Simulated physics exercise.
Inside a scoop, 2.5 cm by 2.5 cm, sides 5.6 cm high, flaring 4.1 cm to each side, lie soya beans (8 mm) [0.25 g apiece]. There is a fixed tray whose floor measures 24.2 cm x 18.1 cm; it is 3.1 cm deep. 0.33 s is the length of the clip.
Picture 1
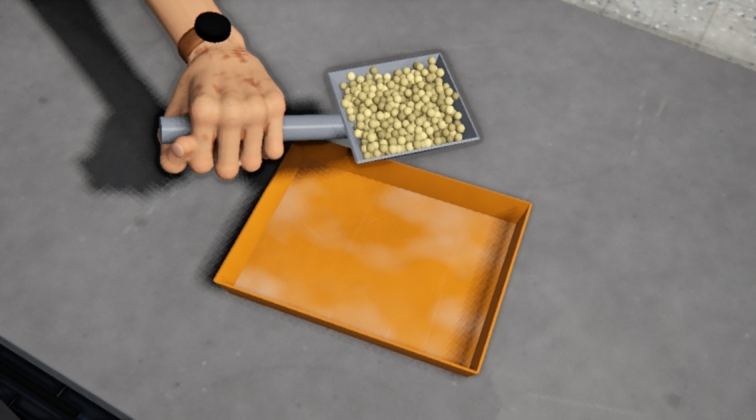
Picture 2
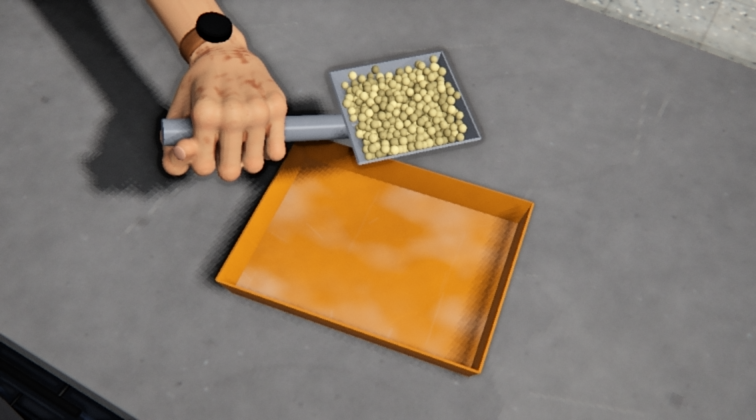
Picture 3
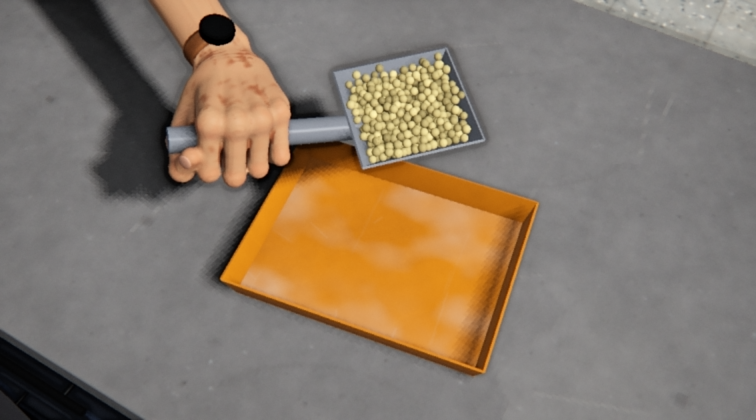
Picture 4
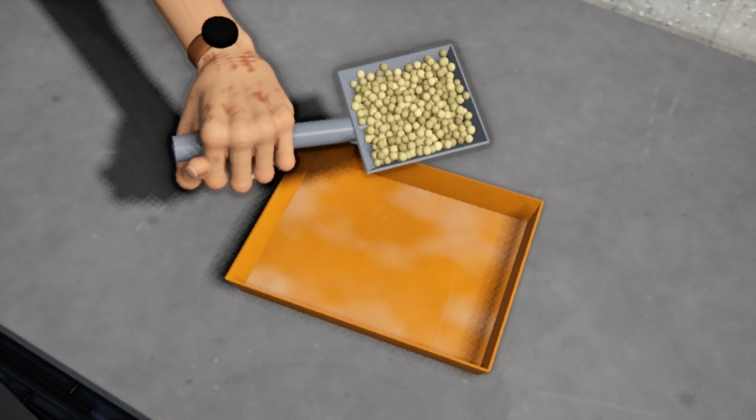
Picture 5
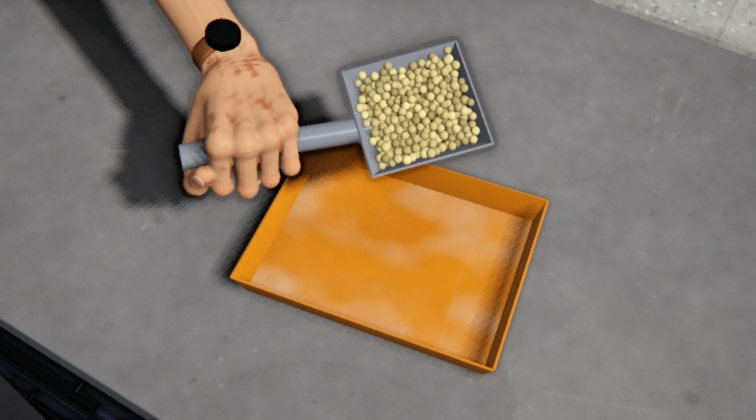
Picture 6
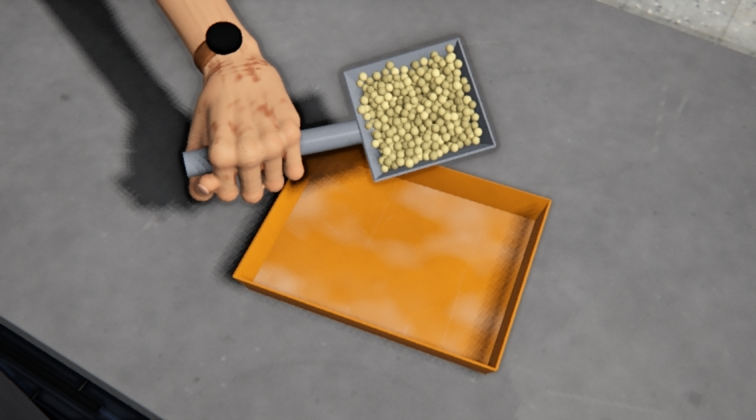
A hand with a dark wristwatch holding a grey scoop of pale beans above an orange tray, gradually tilting it slightly.
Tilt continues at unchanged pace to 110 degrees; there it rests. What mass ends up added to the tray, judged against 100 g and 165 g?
I expect a mid-range amount.
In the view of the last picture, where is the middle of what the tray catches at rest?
Centre: Approx. (375, 276).
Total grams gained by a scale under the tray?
I'd expect close to 140 g.
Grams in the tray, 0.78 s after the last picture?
80 g, roughly.
Then, 0.43 s after the last picture, tilt 52 degrees; 0 g in the tray, scoop holds 100 %.
Then, 0.78 s after the last picture, tilt 78 degrees; 84 g in the tray, scoop holds 30 %.
Then, 1.11 s after the last picture, tilt 103 degrees; 145 g in the tray, scoop holds 0 %.
Then, 1.42 s after the last picture, tilt 110 degrees; 145 g in the tray, scoop holds 0 %.
In the end, 145 g in the tray, scoop holds 0 %.
